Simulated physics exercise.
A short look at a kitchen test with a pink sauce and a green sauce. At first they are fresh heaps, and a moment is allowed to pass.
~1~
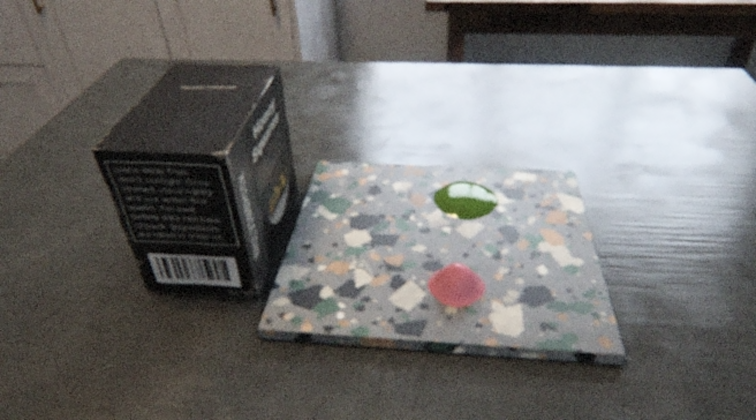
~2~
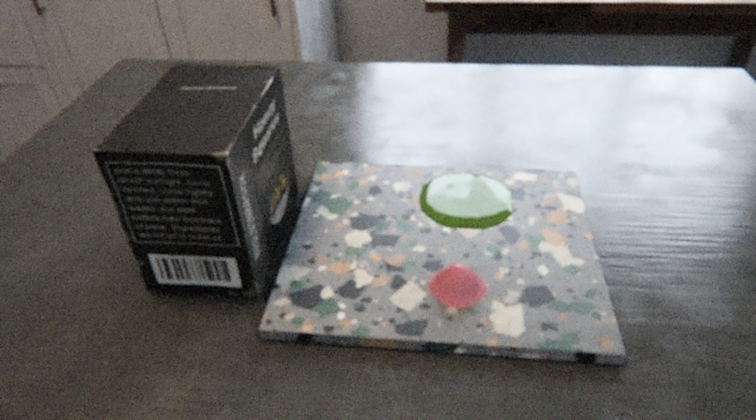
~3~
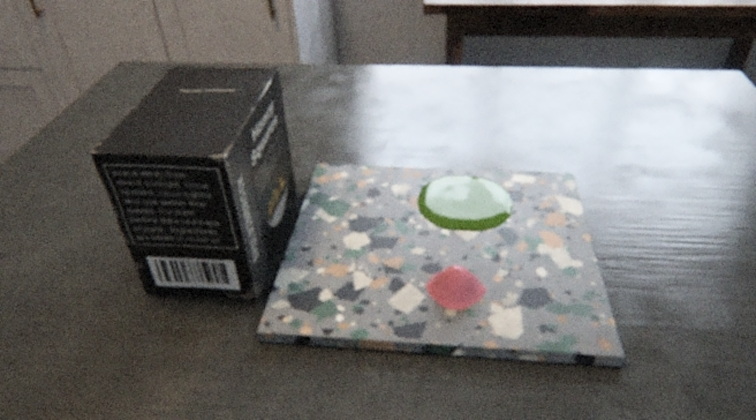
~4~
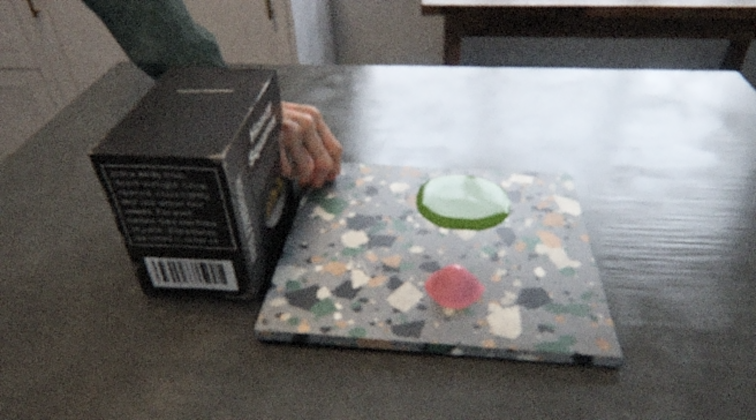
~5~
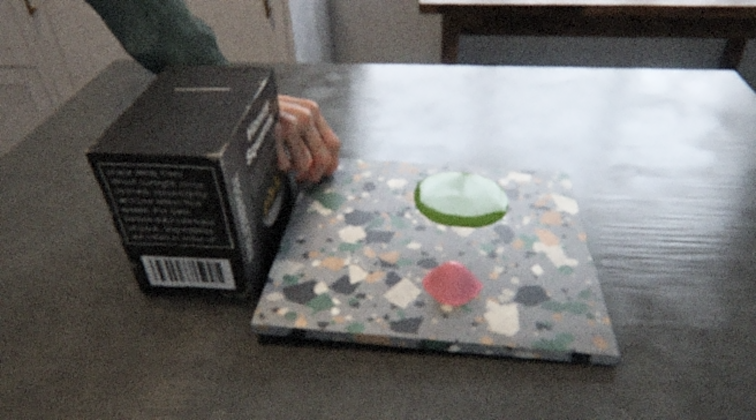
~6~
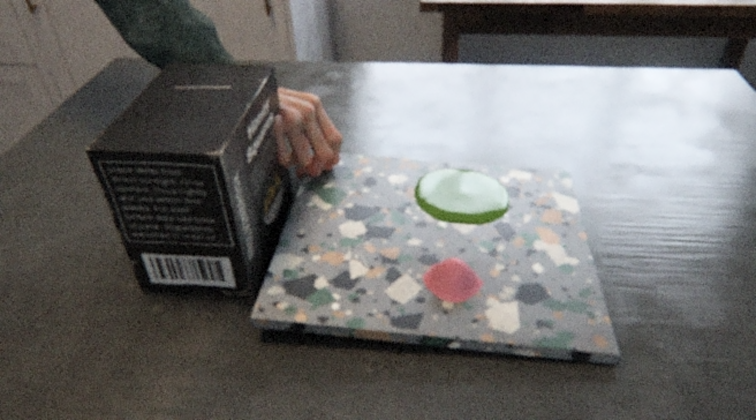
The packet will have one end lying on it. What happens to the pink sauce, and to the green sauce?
Put simply, the pink sauce is held back, and the green sauce makes it off.
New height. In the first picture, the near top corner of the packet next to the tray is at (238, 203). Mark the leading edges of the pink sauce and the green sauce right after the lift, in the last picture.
First (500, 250), next (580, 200).
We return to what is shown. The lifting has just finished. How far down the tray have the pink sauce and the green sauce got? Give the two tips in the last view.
In the last picture the first one is at (516, 235) and the second at (585, 205).
Soon after, slope about 35°; the pink sauce has not moved; the green sauce is dripping off the low end.
Later, the pink sauce has not moved; the green sauce is dripping off the low end.
In the end, slope about 35°; the pink sauce has not moved; the green sauce is dripping off the low end.
